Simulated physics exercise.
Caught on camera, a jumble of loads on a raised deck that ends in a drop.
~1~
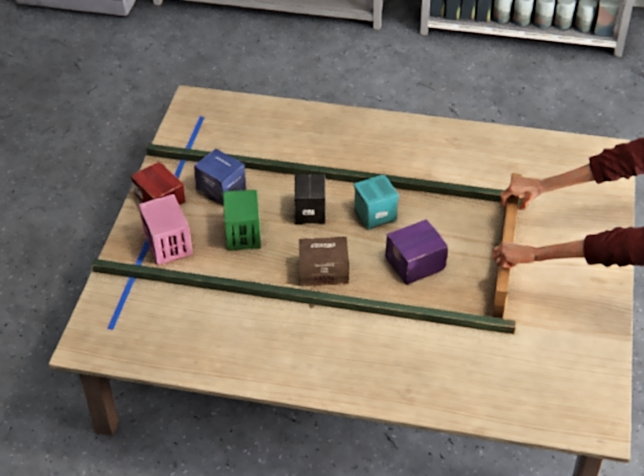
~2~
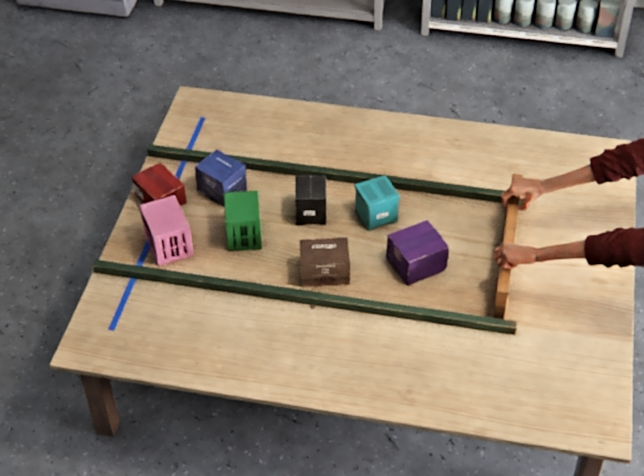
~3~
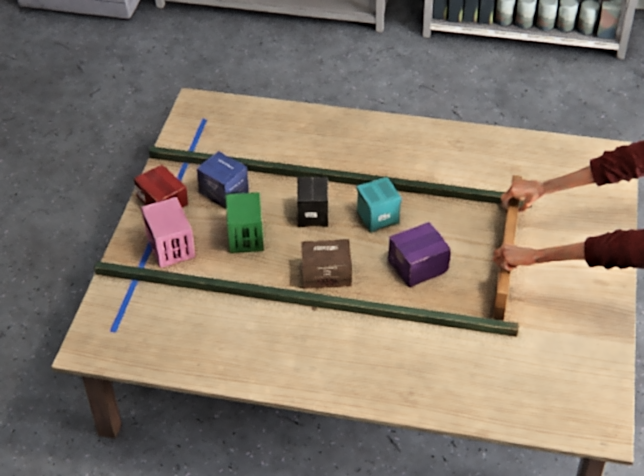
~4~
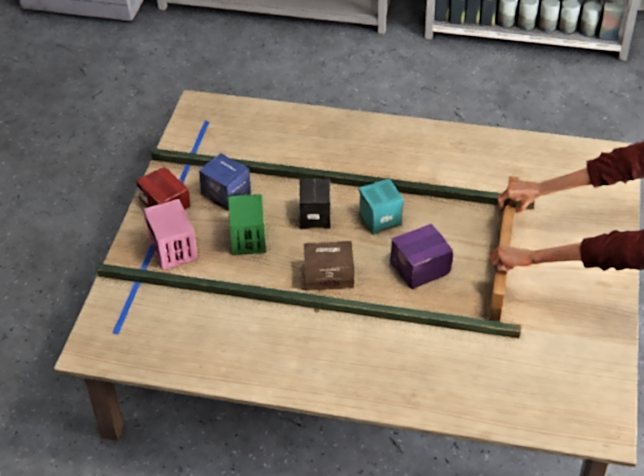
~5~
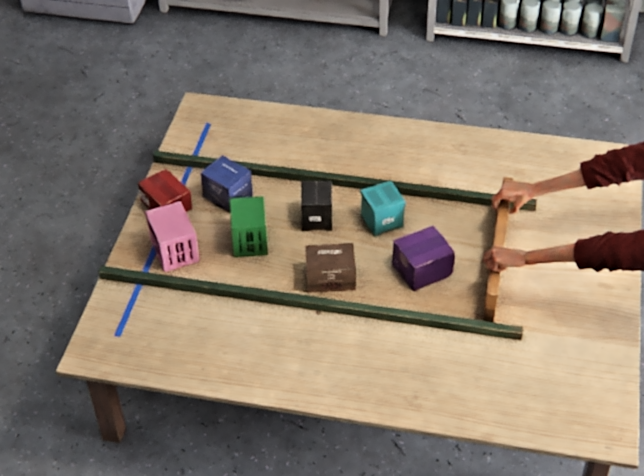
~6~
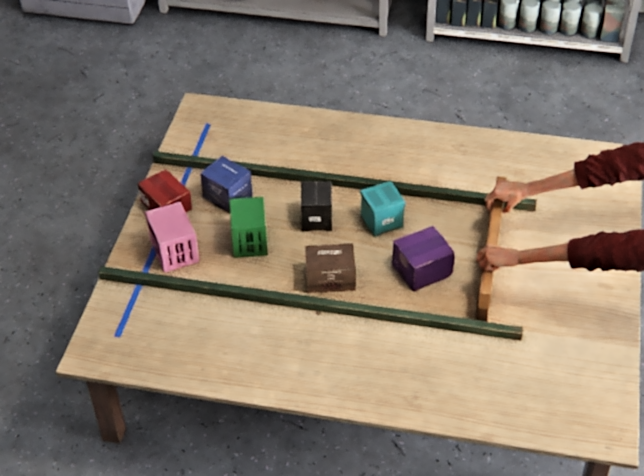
Two hands slide a wooden plank slightly left between green rails toward several colourful boxes.
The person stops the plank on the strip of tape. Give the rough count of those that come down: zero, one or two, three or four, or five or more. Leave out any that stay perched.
In the end the number that fall off is five or more.
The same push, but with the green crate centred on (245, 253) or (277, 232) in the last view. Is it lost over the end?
In turn it drops off; is lost.
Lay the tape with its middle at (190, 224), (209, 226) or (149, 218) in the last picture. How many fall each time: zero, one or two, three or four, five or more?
One after another: Just one or two; either one or two; at least five.
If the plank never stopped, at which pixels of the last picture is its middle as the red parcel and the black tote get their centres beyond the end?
Near (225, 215) and (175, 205).
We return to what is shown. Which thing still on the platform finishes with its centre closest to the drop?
Foremost is the purple parcel.
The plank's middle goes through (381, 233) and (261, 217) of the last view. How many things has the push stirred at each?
First 3, then 8.
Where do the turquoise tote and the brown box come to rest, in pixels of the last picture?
First (164, 173), then (131, 247).
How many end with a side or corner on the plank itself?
3 of them.
Early on, none off yet; red parcel at rest near (165, 196); pink crate at rest near (172, 237); blue box at rest near (227, 185).
A while later, none off yet; red parcel travelled a little near (160, 198); pink crate moving near (168, 238); blue box travelled about its own width near (201, 182).
Finally, the number that fall off is five or more; lost, black tote, green crate, blue box, pink crate and red parcel.
